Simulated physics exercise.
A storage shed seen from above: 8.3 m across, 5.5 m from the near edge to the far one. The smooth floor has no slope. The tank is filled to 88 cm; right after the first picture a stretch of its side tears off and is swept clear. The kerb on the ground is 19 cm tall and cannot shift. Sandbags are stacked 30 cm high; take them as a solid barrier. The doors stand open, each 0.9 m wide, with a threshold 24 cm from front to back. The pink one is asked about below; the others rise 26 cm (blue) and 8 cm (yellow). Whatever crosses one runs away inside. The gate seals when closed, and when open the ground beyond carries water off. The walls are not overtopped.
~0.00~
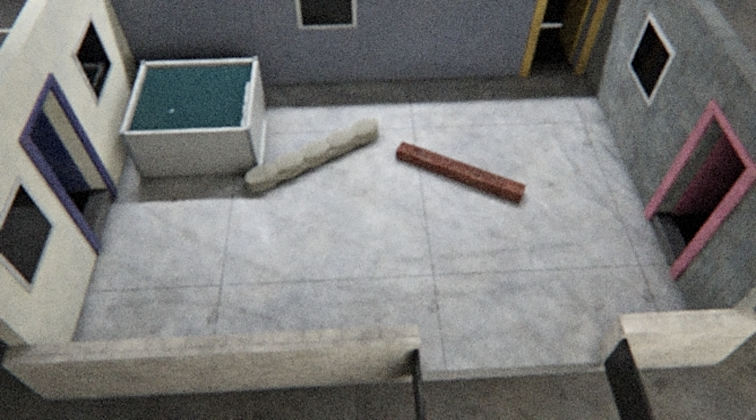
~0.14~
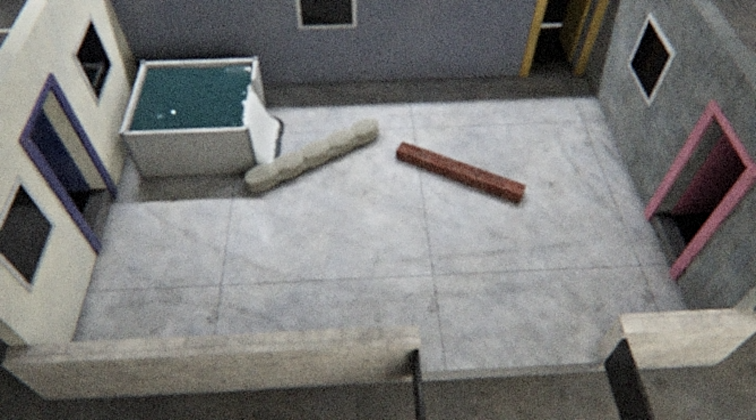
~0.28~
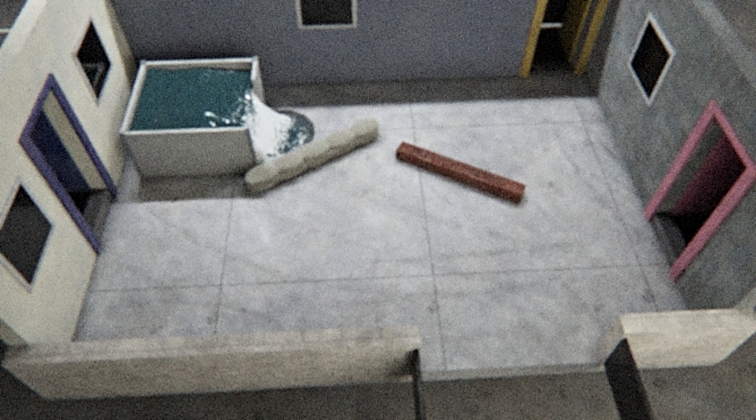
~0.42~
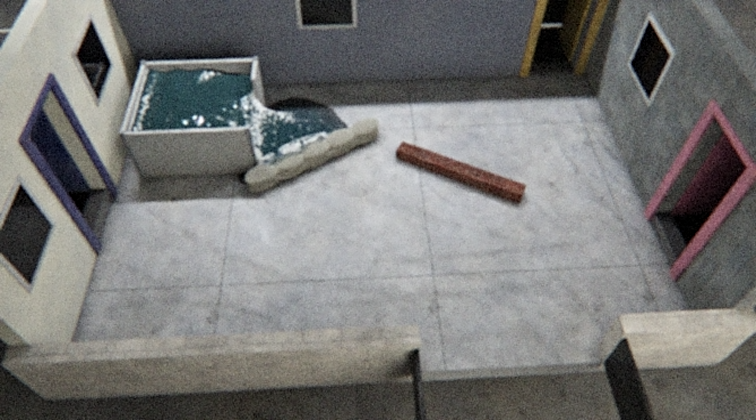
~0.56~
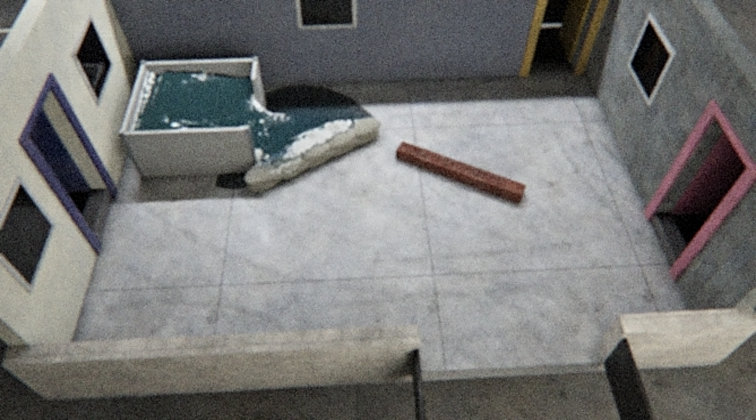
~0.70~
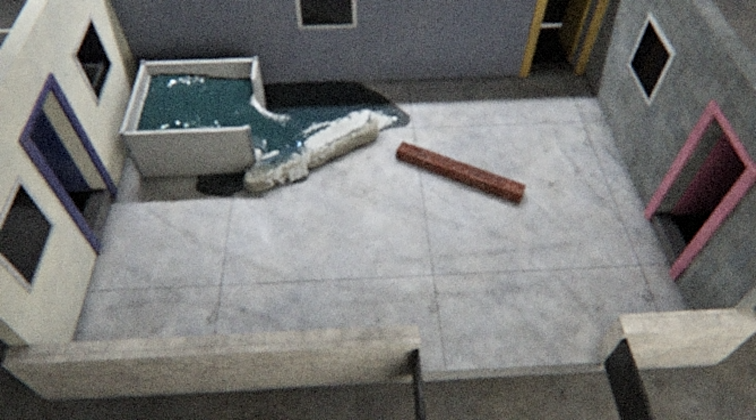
Water bursts from the tank's right side and spreads behind and along the sandbags.
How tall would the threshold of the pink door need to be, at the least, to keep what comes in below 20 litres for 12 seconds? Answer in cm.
About 6 cm.
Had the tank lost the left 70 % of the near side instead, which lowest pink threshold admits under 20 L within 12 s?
Some 14.5 cm.
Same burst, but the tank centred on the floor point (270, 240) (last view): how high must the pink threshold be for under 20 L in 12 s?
About 29 cm.
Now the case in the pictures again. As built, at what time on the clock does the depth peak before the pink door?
At about 10.0 s.
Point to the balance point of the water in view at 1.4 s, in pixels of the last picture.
Around (275, 132).
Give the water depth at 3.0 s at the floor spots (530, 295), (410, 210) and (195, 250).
In that order: 1, 1 and 1 cm.
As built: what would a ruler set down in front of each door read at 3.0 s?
Depths in cm: Blue 7, pink 1, yellow 14.
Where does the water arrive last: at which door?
It is the pink one.
After 1.4 s water covers 25 % of the floor, deepest (56 cm) near (288, 165); it has not reached the pink door.
After 3.0 s water covers 45 % of the floor, deepest (34 cm) near (576, 95); it has not reached the pink door.
After 12.0 s water covers 95 % of the floor, deepest (9 cm) near (210, 176); 7 cm at the pink door, 0 litres in over its 20 cm threshold.
At the pink door as built, the water arrived by 3.1 s and peaked near 9 cm at 10.0 s.
With a threshold of 5 cm, 33 litres would have come in within the 12 s; with 6.5 cm, 15 litres. So under 20 litres takes about 6 cm.
